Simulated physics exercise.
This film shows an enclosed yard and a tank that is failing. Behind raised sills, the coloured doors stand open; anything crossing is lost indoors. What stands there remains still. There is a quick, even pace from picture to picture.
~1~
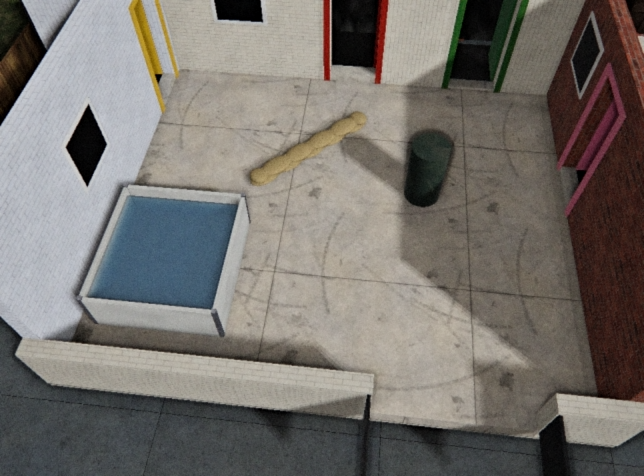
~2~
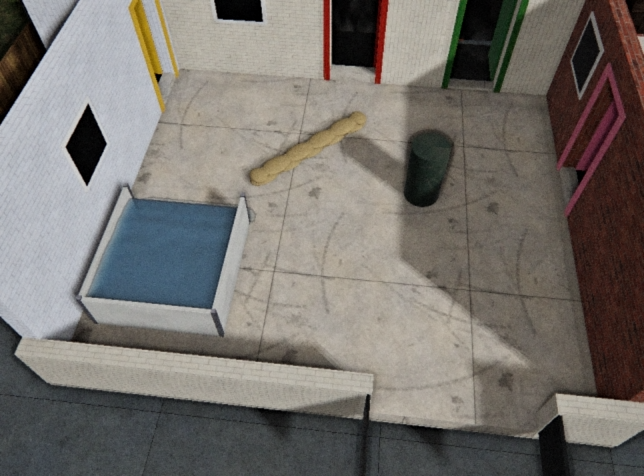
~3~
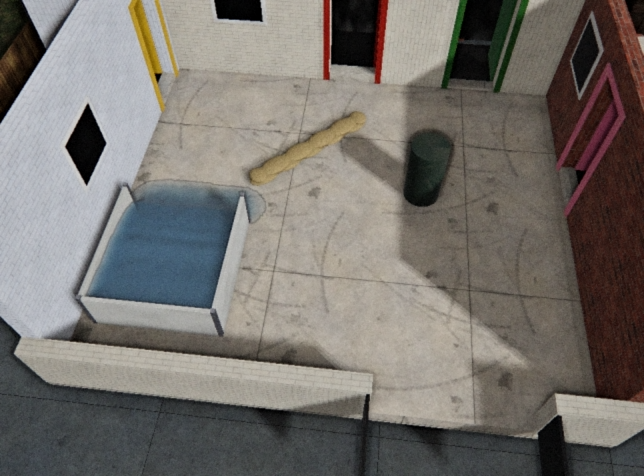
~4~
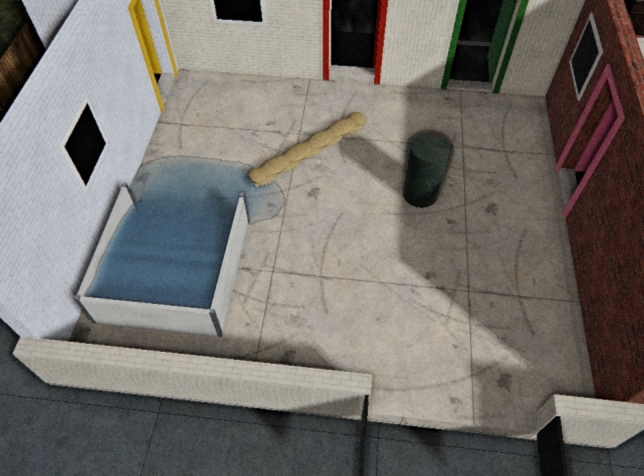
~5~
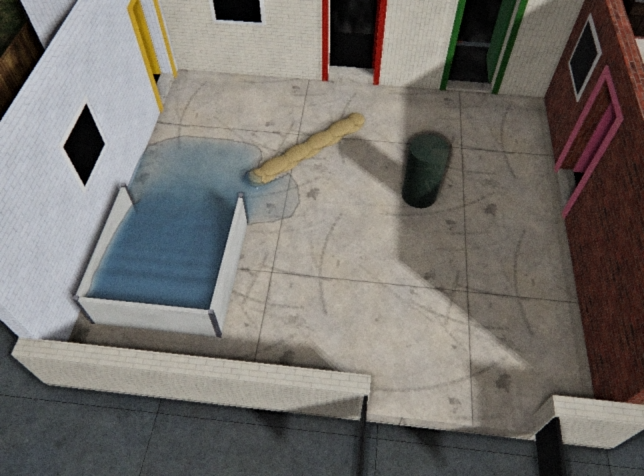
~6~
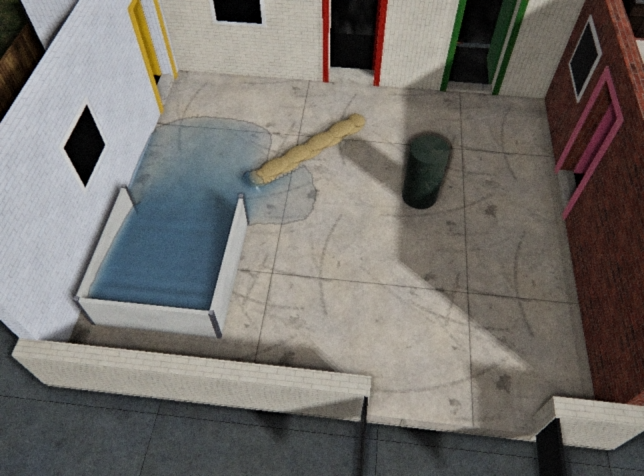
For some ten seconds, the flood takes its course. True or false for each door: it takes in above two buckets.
The red door, false; the green door, false; the yellow door, true; the pink door, false.
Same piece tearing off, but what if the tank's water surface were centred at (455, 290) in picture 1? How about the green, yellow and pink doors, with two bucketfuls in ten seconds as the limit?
The green one exceeds the limit, the yellow one stays within the limit, and the pink one exceeds the limit.
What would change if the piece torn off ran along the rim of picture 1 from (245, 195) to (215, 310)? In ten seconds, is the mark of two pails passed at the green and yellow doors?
Green door: Over the line; yellow door: Under the line.
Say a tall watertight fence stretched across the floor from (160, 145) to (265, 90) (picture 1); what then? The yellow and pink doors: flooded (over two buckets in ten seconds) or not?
The yellow door door falls short and the pink door door falls short.
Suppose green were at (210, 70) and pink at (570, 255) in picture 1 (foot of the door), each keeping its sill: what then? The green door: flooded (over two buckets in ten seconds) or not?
The green door exceeds it.
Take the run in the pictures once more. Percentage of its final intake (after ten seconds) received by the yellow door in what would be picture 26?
Something like 65 in a hundred.
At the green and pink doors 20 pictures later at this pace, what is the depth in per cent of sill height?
In order: Roughly 70 % and 0 %.
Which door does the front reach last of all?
Last comes the pink door.
A moment on, water covers 25 % of the floor; the red door not reached, the green door not reached, the yellow door wet at the sill, nothing in, the pink door not reached.
Next, water covers 35 % of the floor; the red door wet at the sill, nothing in, the green door not reached, the yellow door under two buckets in, the pink door not reached.
Then, water covers 50 % of the floor; the red door wet at the sill, nothing in, the green door wet at the sill, nothing in, the yellow door far over two buckets in, the pink door not reached.
Later, water covers 55 % of the floor; the red door wet at the sill, nothing in, the green door under two buckets in, the yellow door far over two buckets in, the pink door wet at the sill, nothing in.
In the end, water covers 85 % of the floor; the red door wet at the sill, nothing in, the green door under two buckets in, the yellow door far over two buckets in, the pink door wet at the sill, nothing in.
